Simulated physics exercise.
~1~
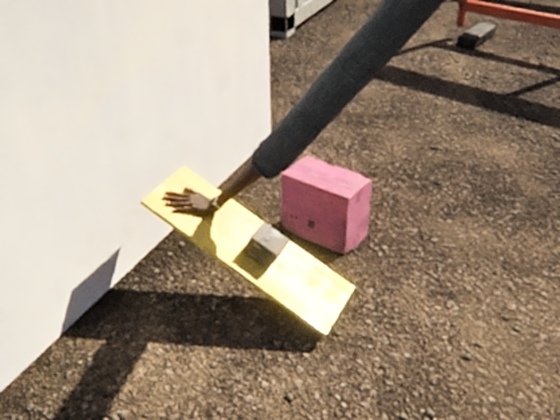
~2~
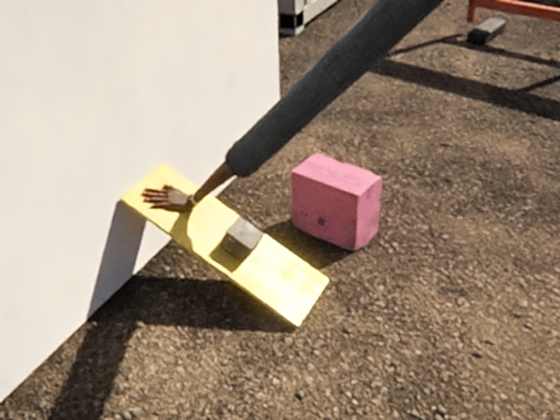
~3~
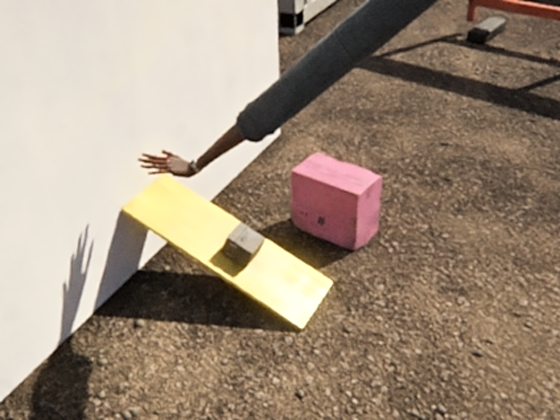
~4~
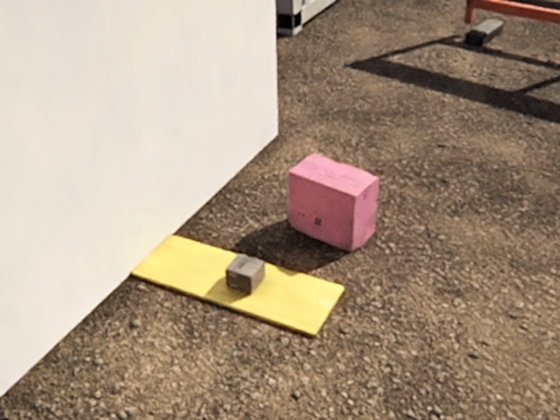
A hand leaning a yellow board with a small grey block against a white wall, then letting go as it slips flat.
